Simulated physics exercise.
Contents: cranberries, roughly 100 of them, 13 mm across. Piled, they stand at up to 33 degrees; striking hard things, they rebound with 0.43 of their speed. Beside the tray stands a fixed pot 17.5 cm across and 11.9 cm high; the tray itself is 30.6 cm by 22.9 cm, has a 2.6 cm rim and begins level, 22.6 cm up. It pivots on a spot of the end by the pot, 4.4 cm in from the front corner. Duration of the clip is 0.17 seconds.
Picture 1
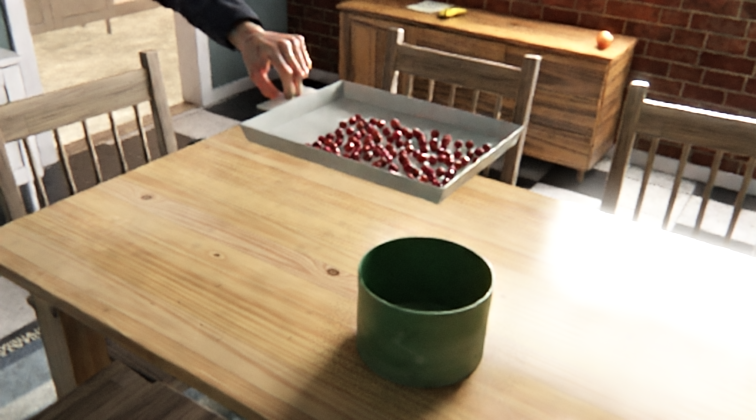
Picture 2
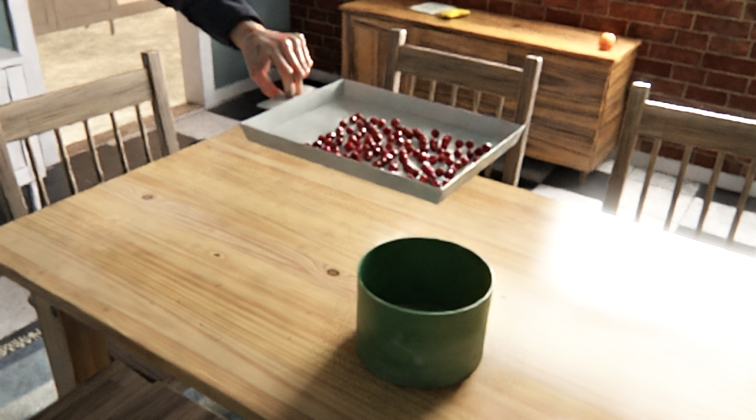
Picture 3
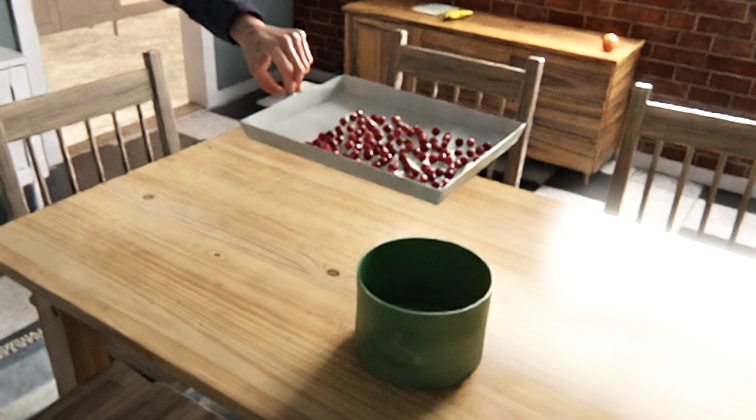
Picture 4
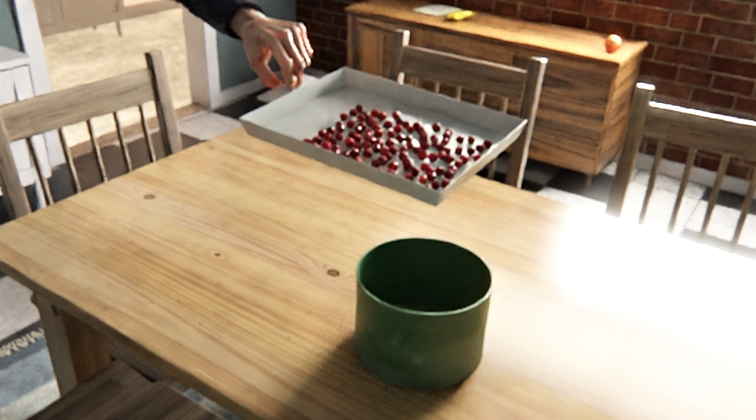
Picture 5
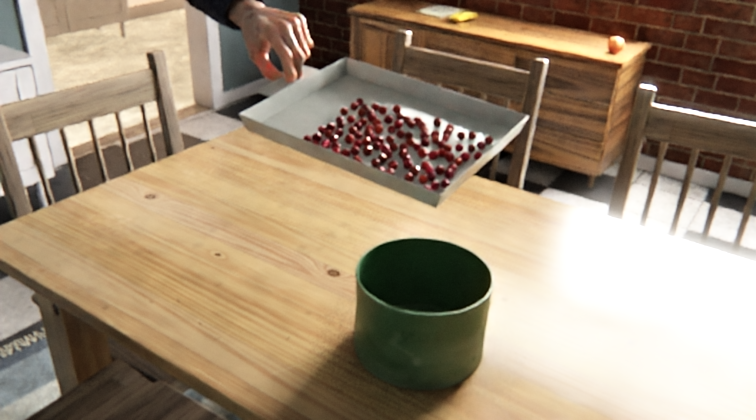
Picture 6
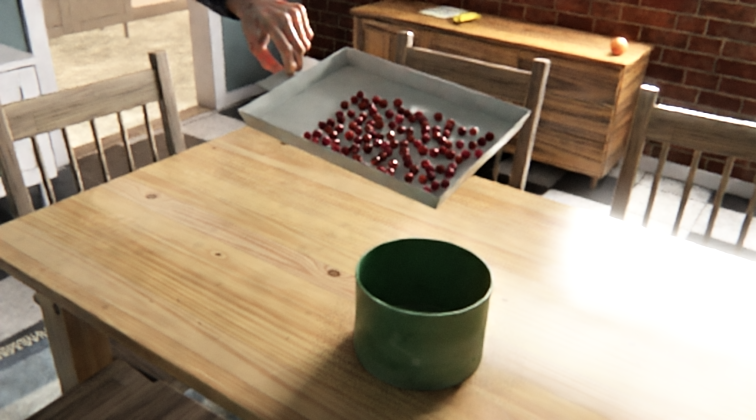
A hand at the far left end of a shallow gray tray starts beside it as the tray sits level above a wooden table, scattered with dark red beads. The tray's far side then gradually rises into a gentle slant, while the beads shift only slightly and the green pot stays still.
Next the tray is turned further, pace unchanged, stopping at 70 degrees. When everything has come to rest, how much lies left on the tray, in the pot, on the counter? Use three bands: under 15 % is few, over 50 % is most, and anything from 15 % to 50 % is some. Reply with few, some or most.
Tray: Most, pot: Few, counter: Few.
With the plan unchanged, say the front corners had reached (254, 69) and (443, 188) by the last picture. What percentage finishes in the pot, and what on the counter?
Pot: 5, counter: 35.
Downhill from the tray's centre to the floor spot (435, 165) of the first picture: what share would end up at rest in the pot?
I'd say close to 5 %.
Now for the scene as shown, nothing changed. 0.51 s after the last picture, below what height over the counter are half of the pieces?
About 26 centimetres.
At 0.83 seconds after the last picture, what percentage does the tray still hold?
It works out to near 95 per cent of the load.
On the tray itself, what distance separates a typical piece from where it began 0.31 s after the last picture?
Displacement on the tray: Roughly 5 cm.
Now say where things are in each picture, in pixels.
Tray tilt 0 degrees, front corners at (247, 124) and (440, 185); middle of the pieces at (389, 148); pot at (426, 271), in the first picture.
Tray tilt 0 degrees, front corners at (247, 123) and (439, 185); middle of the pieces at (389, 147), in the second picture.
Tray tilt 2 degrees, front corners at (247, 121) and (439, 186); middle of the pieces at (389, 146), in the third picture.
Tray tilt 4 degrees, front corners at (247, 118) and (438, 188), lowest corner right front; middle of the pieces at (390, 143), in the fourth picture.
Tray tilt 7 degrees, front corners at (246, 113) and (438, 190), lowest corner right front; middle of the pieces at (390, 140), in the fifth picture.
Tray tilt 10 degrees, front corners at (246, 109) and (438, 192), lowest corner right front; middle of the pieces at (390, 136); pot at (424, 273), in the sixth picture.
Then, 0.31 s after the last picture, tilt 40 degrees; the tray holds 100 %, the pot 0 %.
Then, 0.51 s after the last picture, tilt 59 degrees; the tray holds 100 %, the pot 0 %.
Then, 0.83 s after the last picture, tilt 70 degrees; the tray holds 95 %, the pot 5 %.
In the end, tray 95 %, pot 5 %, counter 0 %.
